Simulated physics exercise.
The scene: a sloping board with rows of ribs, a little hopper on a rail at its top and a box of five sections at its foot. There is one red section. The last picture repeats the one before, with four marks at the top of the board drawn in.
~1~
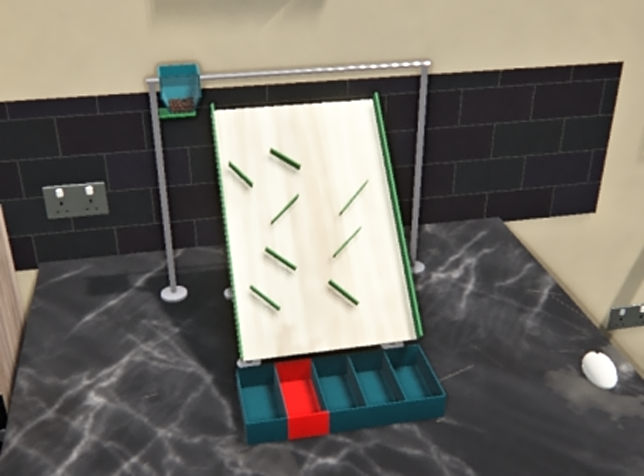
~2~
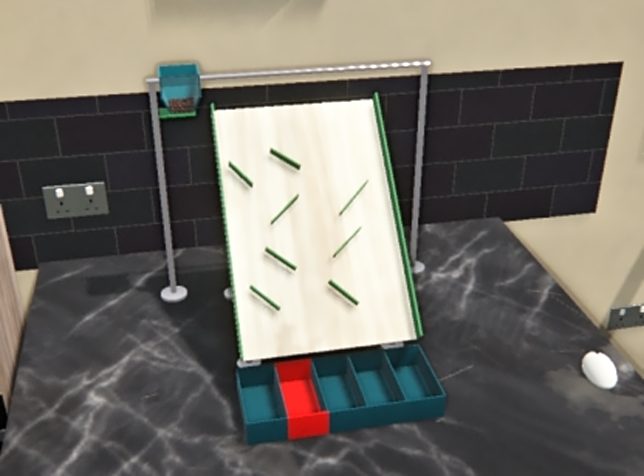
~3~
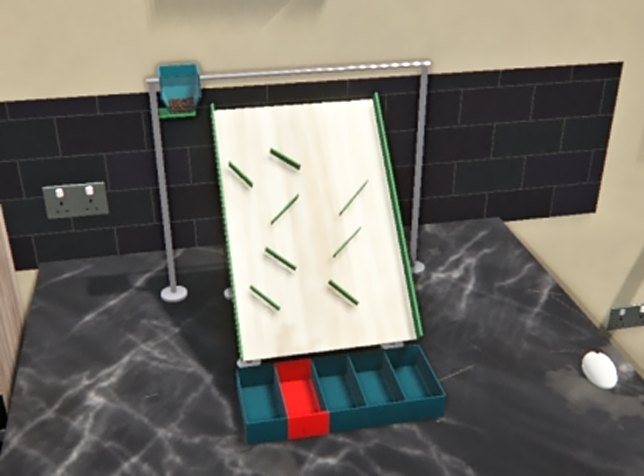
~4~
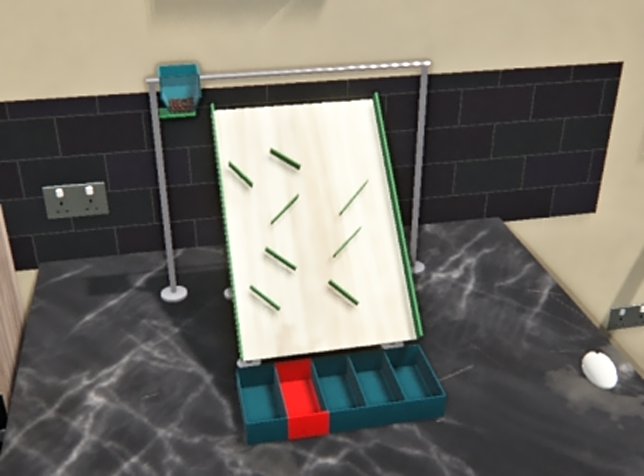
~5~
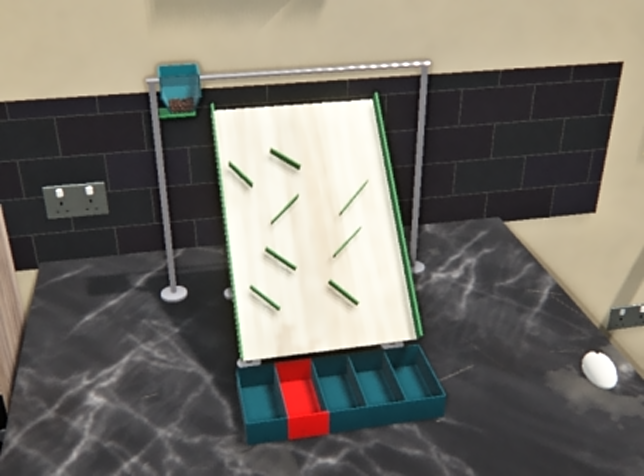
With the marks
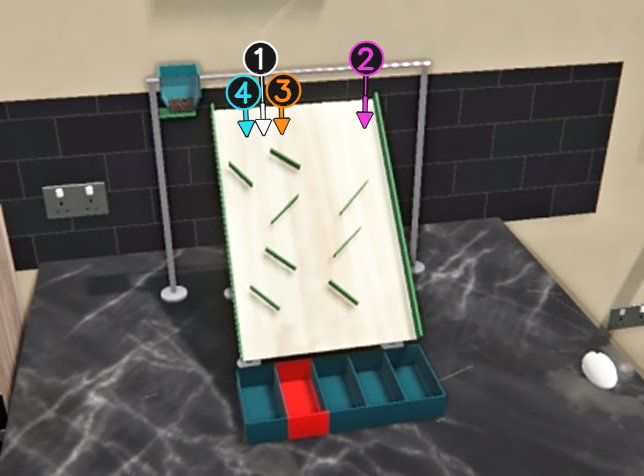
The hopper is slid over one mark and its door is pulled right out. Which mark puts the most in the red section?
The answer is mark 3.
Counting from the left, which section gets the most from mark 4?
The first from the left.
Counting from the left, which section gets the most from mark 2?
The fifth.
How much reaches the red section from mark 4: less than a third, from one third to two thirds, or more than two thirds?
Less than a third.
On the marked copy, mark 1 meets the board at (263, 129); mark 2 meets the board at (364, 122); mark 3 meets the board at (281, 128); mark 4 meets the board at (246, 130).
Choosing 1, roughly a third in the red section, roughly half in other sections, about a tenth outside the box.
Choosing 2, about a tenth in the red section, roughly half in other sections, roughly a third outside the box.
Choosing 3, roughly half in the red section, roughly a third in other sections, about a tenth outside the box.
Choosing 4, about a tenth in the red section, the larger part in other sections, about a tenth outside the box.
